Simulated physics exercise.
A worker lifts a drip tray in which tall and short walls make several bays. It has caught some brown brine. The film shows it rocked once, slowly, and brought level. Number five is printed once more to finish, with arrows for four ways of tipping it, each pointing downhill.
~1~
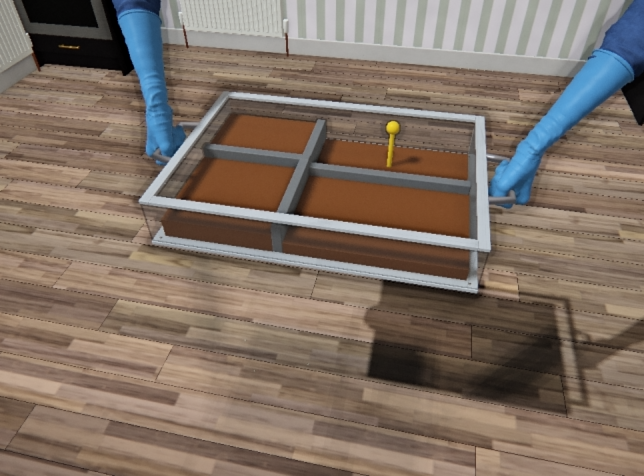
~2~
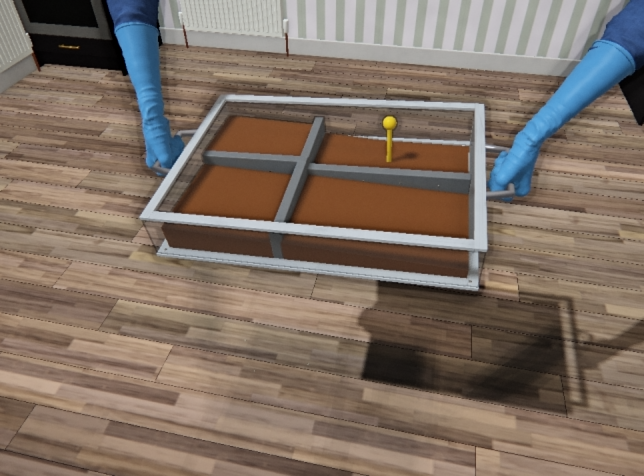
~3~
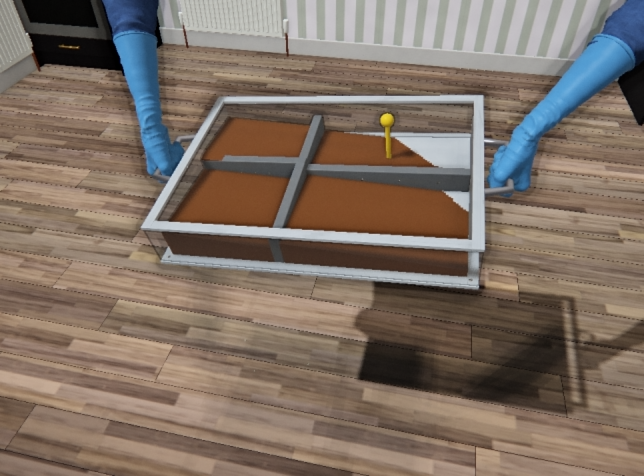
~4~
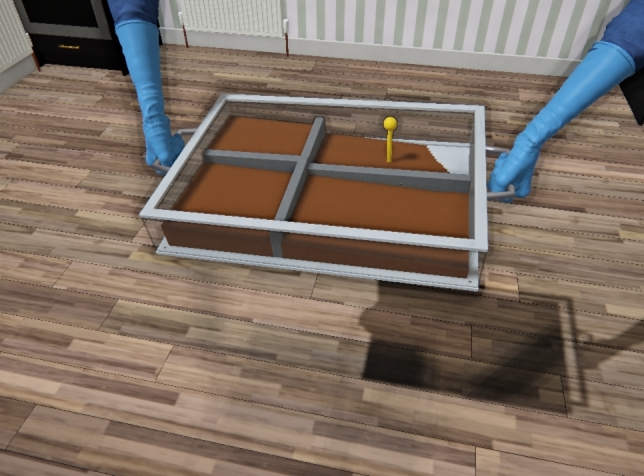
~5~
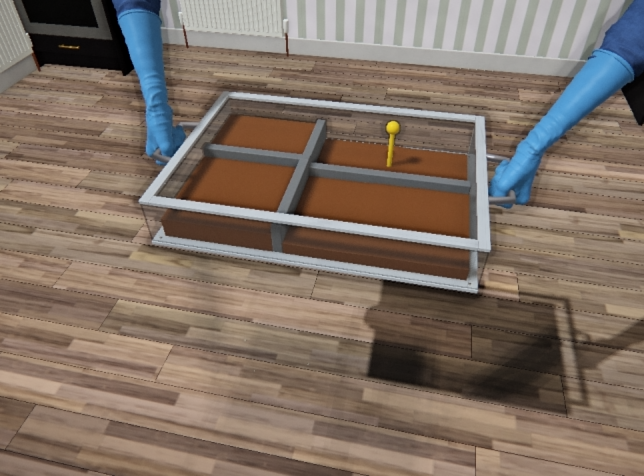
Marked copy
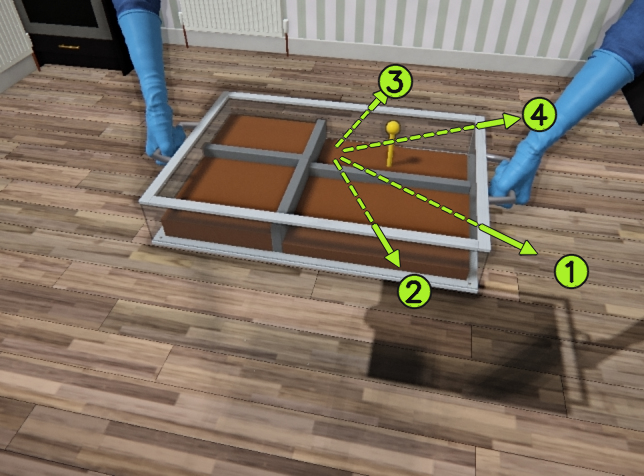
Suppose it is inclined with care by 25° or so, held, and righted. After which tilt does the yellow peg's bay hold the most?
Best: 3.
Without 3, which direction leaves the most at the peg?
4 it is.
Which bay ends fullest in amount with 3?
The back right bay.
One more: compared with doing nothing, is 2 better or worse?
Worse.
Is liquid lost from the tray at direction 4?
Yes.
In lime, 1 ends at (531, 251); 2 ends at (396, 261); 3 ends at (385, 92); 4 ends at (514, 119).
Choosing 1, about 5 % of the liquid ends in the peg's bay; about 48 % goes over the rim.
Choosing 2, about 4 % of the liquid ends in the peg's bay; about 40 % goes over the rim.
Choosing 3, about 42 % of the liquid ends in the peg's bay; about 24 % goes over the rim.
Choosing 4, about 25 % of the liquid ends in the peg's bay; about 50 % goes over the rim.
